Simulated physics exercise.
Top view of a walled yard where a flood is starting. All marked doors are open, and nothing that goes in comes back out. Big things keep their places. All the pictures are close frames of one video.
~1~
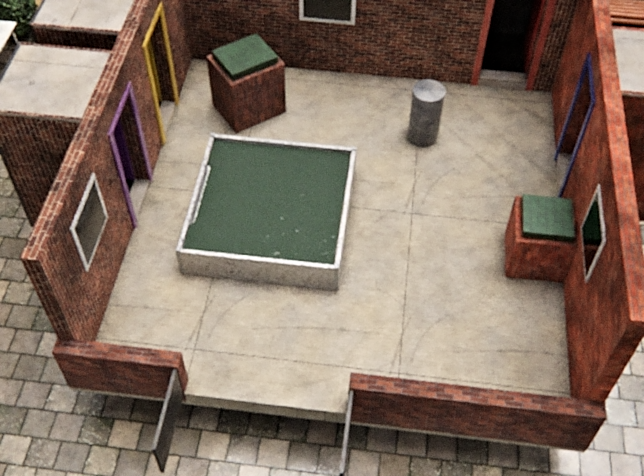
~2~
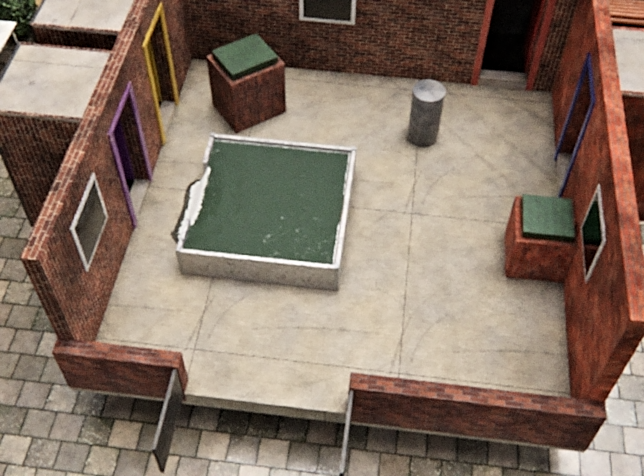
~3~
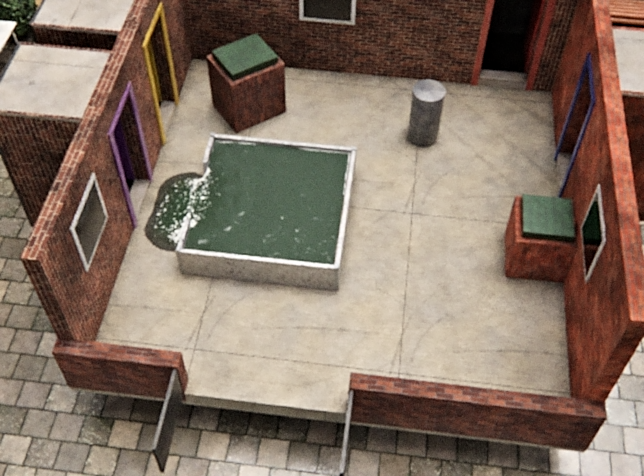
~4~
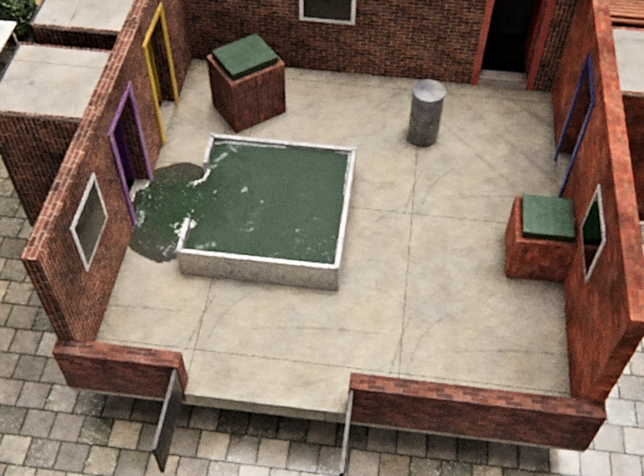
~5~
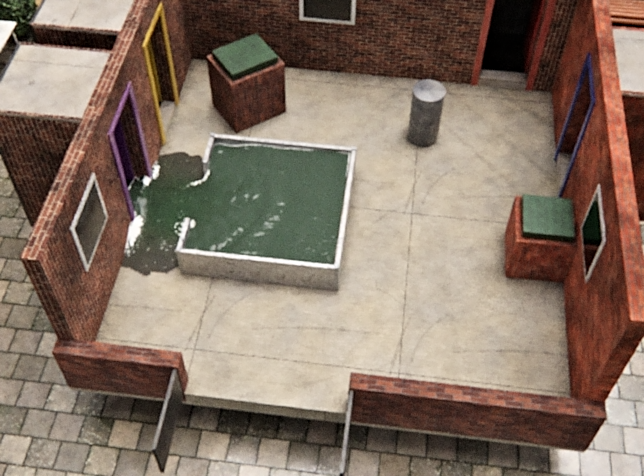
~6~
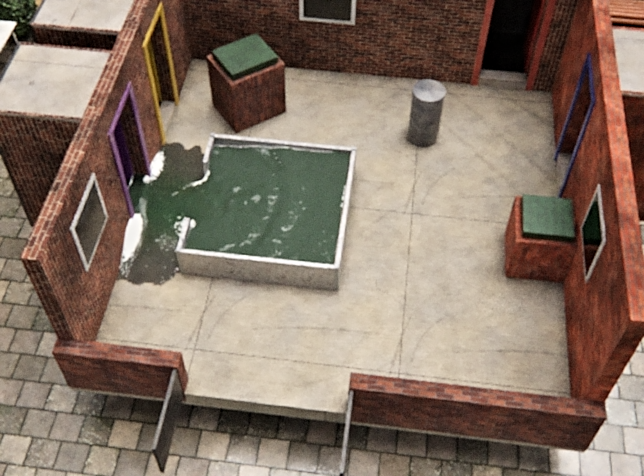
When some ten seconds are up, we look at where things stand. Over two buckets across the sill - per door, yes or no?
Yellow door no, blue door no, purple door yes, red door no.
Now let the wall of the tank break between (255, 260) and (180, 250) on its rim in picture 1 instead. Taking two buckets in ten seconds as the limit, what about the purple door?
As I see it, the purple door fails to reach the limit.
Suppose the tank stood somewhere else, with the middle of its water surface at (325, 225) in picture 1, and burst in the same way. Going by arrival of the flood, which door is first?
My answer: The door marked purple.
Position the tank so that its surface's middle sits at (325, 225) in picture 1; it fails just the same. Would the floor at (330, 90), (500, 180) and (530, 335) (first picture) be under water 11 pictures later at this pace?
Log: No flood; no flood; no flood.
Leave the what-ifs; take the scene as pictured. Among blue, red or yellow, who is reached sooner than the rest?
The answer here is the door marked yellow.
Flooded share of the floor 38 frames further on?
Share estimate: About 55 per cent.
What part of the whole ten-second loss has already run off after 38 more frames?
Roughly 85 %.
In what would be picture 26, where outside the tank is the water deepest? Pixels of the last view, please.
My pick is (140, 213).
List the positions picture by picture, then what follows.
In the first frame, the water tank at (271, 200) is whole and still.
In the second frame, the front is at a hidden place, out from the gap at (201, 205).
In the third frame, water pours out at (201, 207) and has run to (152, 235).
In the fourth frame, the front is at (132, 239), out from the gap at (201, 207).
In the fifth frame, water pours out at (201, 207) and has run to (124, 260).
In the sixth frame, the front is at (119, 275), out from the gap at (201, 206).
A moment on, water covers 10 % of the floor; the yellow door wet at the sill, nothing in, the blue door not reached, the purple door far over two buckets in, the red door not reached.
Next, water covers 20 % of the floor; the yellow door wet at the sill, nothing in, the blue door not reached, the purple door far over two buckets in, the red door not reached.
Then, water covers 25 % of the floor; the yellow door wet at the sill, nothing in, the blue door not reached, the purple door far over two buckets in, the red door not reached.
Later, water covers 55 % of the floor; the yellow door wet at the sill, nothing in, the blue door not reached, the purple door far over two buckets in, the red door not reached.
In the end, water covers 80 % of the floor; the yellow door wet at the sill, nothing in, the blue door not reached, the purple door far over two buckets in, the red door wet at the sill, nothing in.
